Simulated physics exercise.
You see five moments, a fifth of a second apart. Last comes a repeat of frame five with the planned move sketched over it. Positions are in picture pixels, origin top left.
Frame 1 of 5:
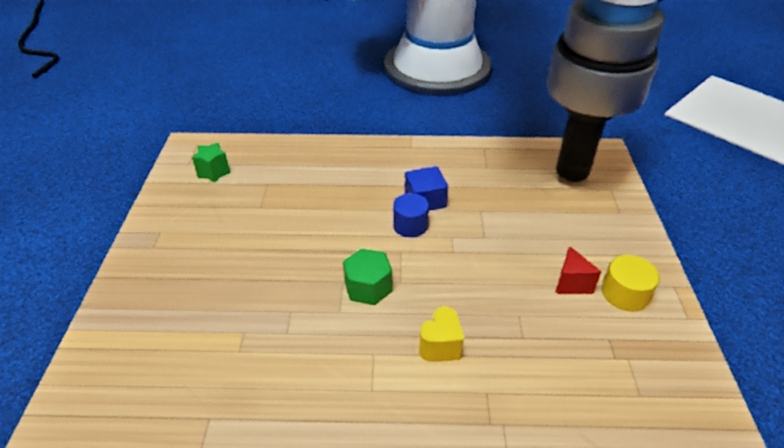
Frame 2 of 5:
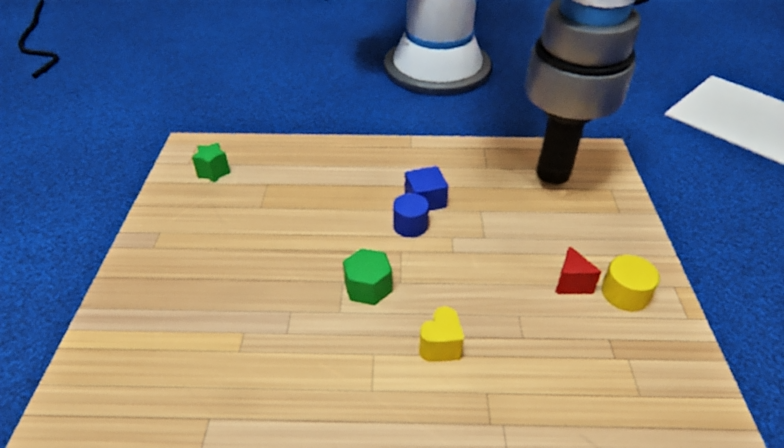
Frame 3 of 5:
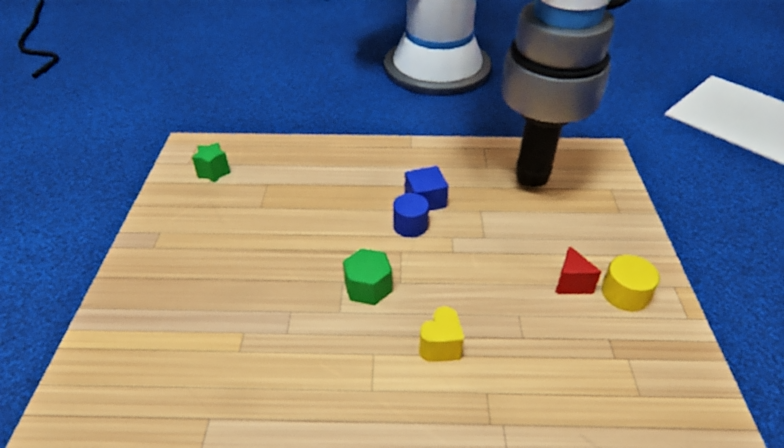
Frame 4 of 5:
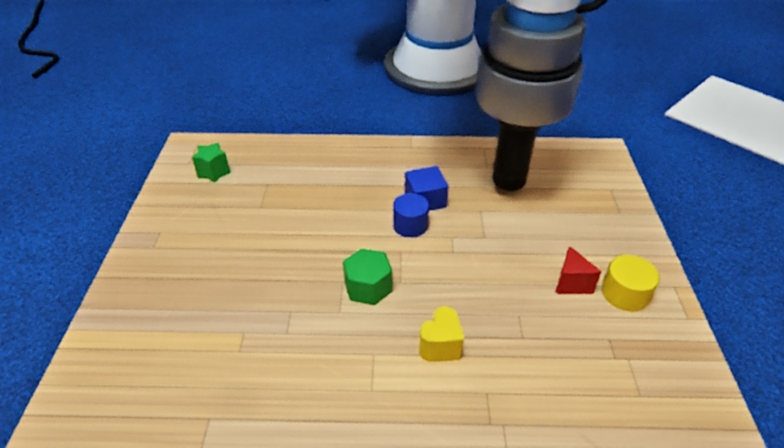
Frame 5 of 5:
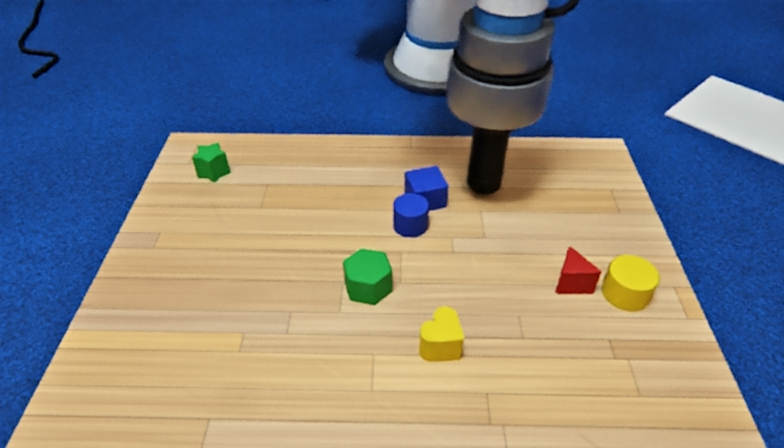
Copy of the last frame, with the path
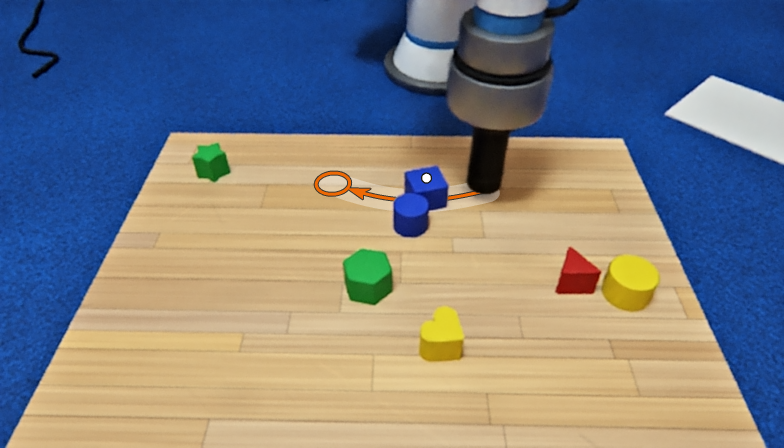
The clip opens on a wooden board holding green, blue, red and yellow blocks, with a robot arm's dark post near the upper right. The post moves steadily left along the far side, ending just right of the blue square block, while all the blocks stay still.
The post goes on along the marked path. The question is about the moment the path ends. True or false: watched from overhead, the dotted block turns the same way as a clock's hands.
The statement is incorrect.
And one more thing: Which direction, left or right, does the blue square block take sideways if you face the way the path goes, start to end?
Measured against the direction from start to end, the blue square block shifts toward the left-hand side.
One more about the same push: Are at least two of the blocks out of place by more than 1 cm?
The answer is no.
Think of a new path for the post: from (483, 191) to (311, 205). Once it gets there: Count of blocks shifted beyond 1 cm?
Going by the path, one of them shifts by more than about 1 cm.
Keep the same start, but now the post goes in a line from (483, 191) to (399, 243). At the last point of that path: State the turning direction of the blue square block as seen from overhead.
It makes a clockwise turn.
Path on the board, from (483, 191) by way of (433, 200) and (380, 197) to (333, 183); the dot is on the blue square block.
What follows on the original path. One third of the way, post at (432, 193); blue square block at (397, 180).
Two thirds of the way, post at (380, 190); blue square block at (344, 179).
At the end, post at (332, 176); blue circle in place; blue square block at (311, 181), turned 35° anticlockwise.
